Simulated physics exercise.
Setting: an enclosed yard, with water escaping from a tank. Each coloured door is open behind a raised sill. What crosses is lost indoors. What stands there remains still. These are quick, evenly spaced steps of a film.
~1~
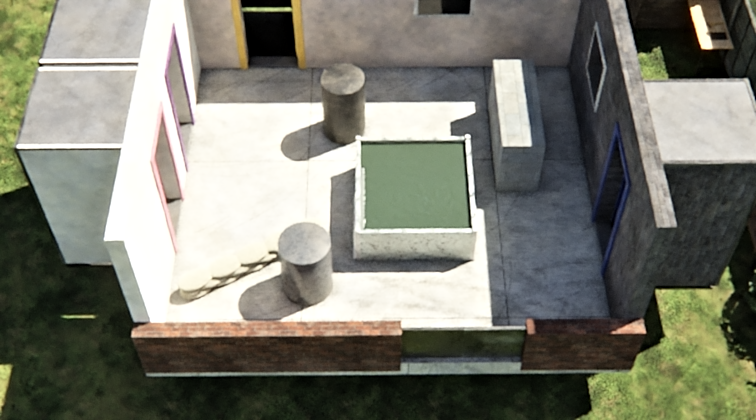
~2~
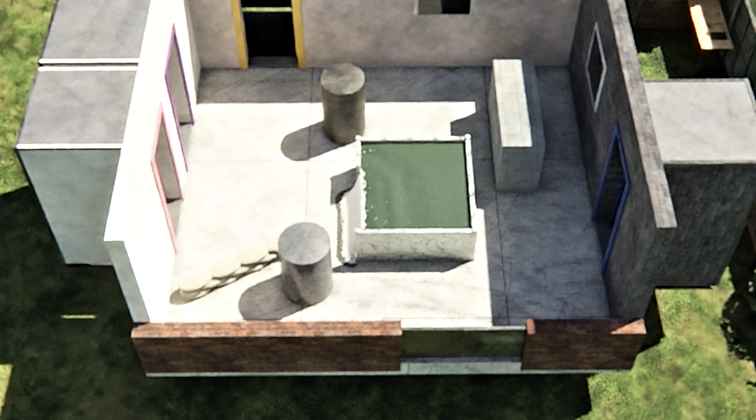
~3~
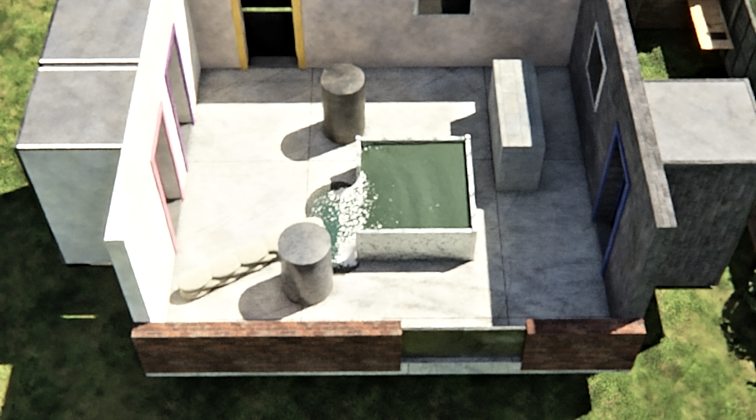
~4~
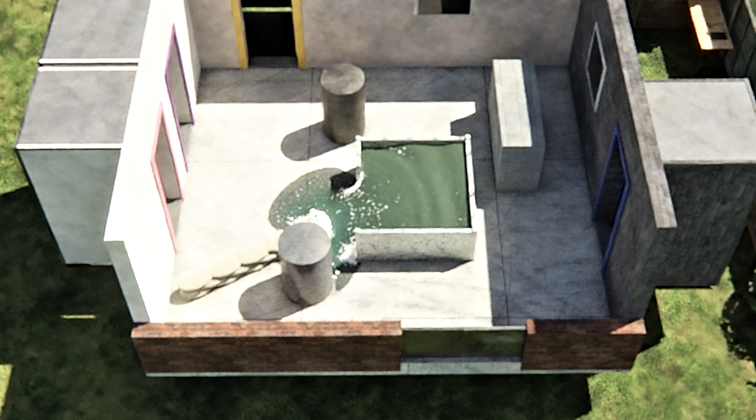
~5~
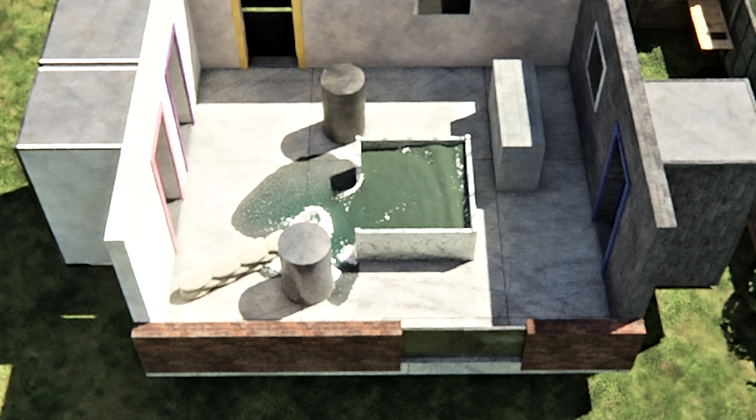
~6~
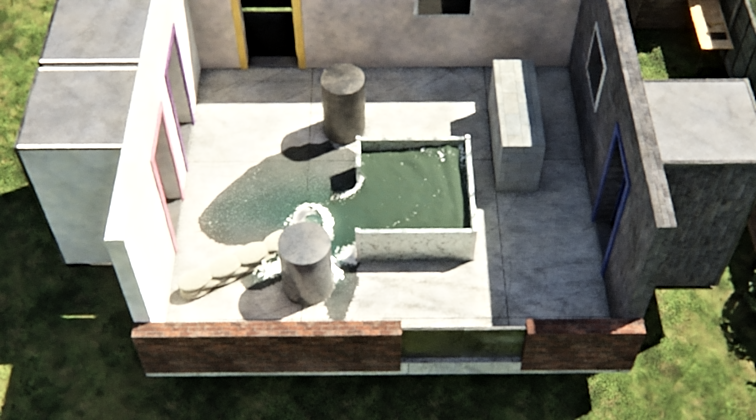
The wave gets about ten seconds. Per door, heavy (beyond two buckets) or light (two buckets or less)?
Result: The blue door stays at or under the cap there. The pink door tips over the cap there. The purple door tips over the cap there. The yellow door tips over the cap there.
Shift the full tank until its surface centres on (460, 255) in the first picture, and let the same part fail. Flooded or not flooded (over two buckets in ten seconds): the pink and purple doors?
I'd say the pink one remains below while the purple one remains below.
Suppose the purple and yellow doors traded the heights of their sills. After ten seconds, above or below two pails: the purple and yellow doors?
Then: The purple door lets more in; the yellow door keeps below it.
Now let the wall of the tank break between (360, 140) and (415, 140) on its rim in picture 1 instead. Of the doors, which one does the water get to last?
That's the one in blue.
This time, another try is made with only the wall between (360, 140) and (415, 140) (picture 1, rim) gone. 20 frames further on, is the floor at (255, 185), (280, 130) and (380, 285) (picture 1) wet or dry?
Following the listed order, the three come out reached by the spill, reached by the spill and not reached.
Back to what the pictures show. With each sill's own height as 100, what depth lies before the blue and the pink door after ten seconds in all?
I'd say around 60 and 90 in a hundred.
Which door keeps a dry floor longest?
That would be the blue door.
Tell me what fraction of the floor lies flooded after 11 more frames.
My estimate is roughly 45 percent.
A moment on, water covers 30 % of the floor; the blue door not reached, the pink door under two buckets in, the purple door wet at the sill, nothing in, the yellow door not reached.
Next, water covers 45 % of the floor; the blue door not reached, the pink door over two buckets in, the purple door over two buckets in, the yellow door not reached.
Then, water covers 55 % of the floor; the blue door not reached, the pink door far over two buckets in, the purple door over two buckets in, the yellow door under two buckets in.
Later, water covers 80 % of the floor; the blue door wet at the sill, nothing in, the pink door far over two buckets in, the purple door over two buckets in, the yellow door over two buckets in.
In the end, water covers 95 % of the floor; the blue door wet at the sill, nothing in, the pink door far over two buckets in, the purple door over two buckets in, the yellow door over two buckets in.
